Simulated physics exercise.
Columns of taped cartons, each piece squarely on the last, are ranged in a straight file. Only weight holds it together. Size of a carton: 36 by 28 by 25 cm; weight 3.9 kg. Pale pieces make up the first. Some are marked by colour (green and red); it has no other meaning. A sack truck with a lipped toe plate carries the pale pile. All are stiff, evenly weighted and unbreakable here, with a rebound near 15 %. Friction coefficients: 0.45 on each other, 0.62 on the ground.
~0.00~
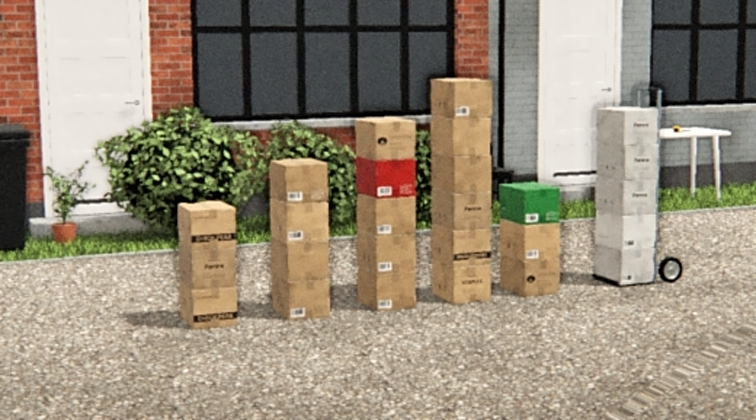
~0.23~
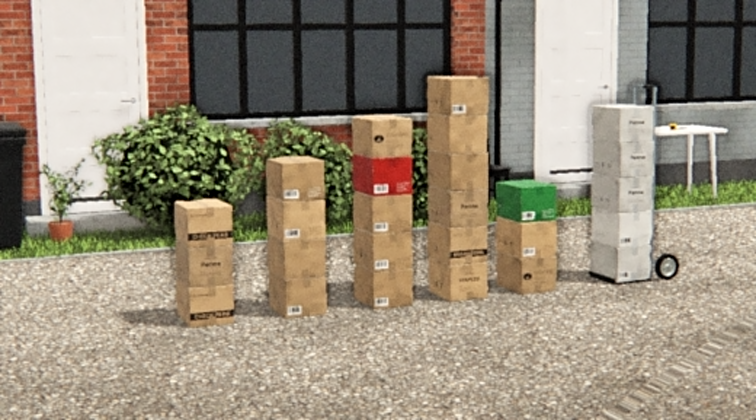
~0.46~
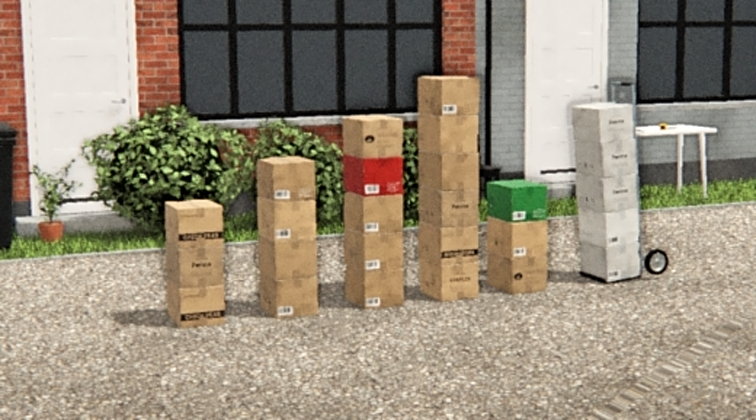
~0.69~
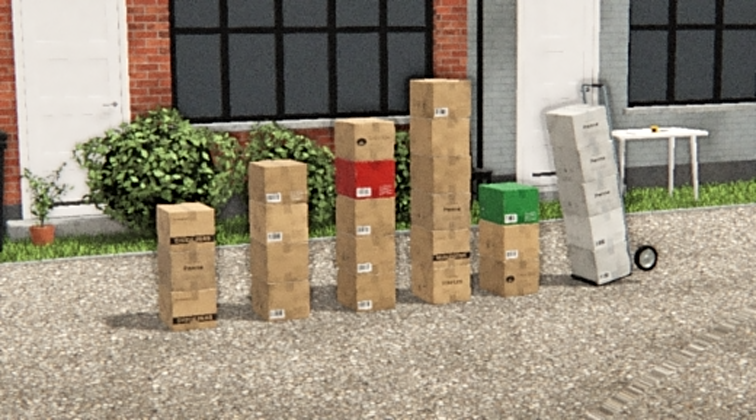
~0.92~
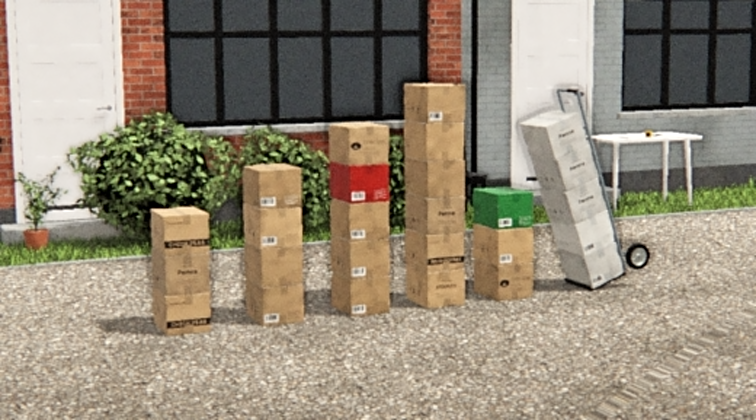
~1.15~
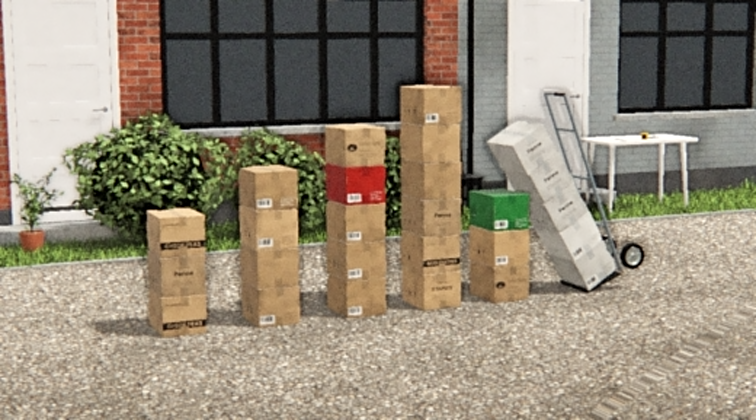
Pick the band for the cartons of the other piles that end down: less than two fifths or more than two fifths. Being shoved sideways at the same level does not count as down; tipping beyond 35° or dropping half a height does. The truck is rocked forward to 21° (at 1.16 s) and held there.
Ending down: Fewer than two in five.
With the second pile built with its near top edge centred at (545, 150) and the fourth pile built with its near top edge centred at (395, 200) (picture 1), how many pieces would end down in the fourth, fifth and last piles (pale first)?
In that case fourth 3, fifth 4, last 3.
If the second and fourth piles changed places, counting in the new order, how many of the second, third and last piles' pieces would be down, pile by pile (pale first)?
In that case second 5, third 6, last 3.
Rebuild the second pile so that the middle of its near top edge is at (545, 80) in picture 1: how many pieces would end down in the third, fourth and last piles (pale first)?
Then third 5, fourth 5, last 3.
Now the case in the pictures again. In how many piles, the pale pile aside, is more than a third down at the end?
The count is 0.
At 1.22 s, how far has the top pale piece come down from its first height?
Some 10 cm lower.
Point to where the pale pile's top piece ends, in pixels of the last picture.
At about (451, 178).
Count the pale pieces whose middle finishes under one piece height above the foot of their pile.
The count is 2.
Around 1.22 s, 5 of the pale pile down; none of the 21 other cartons down.
Around 1.40 s, 4 of the pale pile down; none of the 21 other cartons down, 3 disturbed; green carton tipped 3°.
Around 1.82 s, 5 of the pale pile down; none of the 21 other cartons down, 7 disturbed; green carton tipped 13°.
Around 2.22 s, 5 of the pale pile down; none of the 21 other cartons down, 9 disturbed; green carton tipped 11°.
Finally (2.9 s), 5 of the pale pile down; none of the 21 other cartons down, 9 disturbed; green carton tipped 11°; red carton unmoved. That is 0 per cent. Seen by the last camera, middles, green carton near (461, 215), red carton near (355, 183).
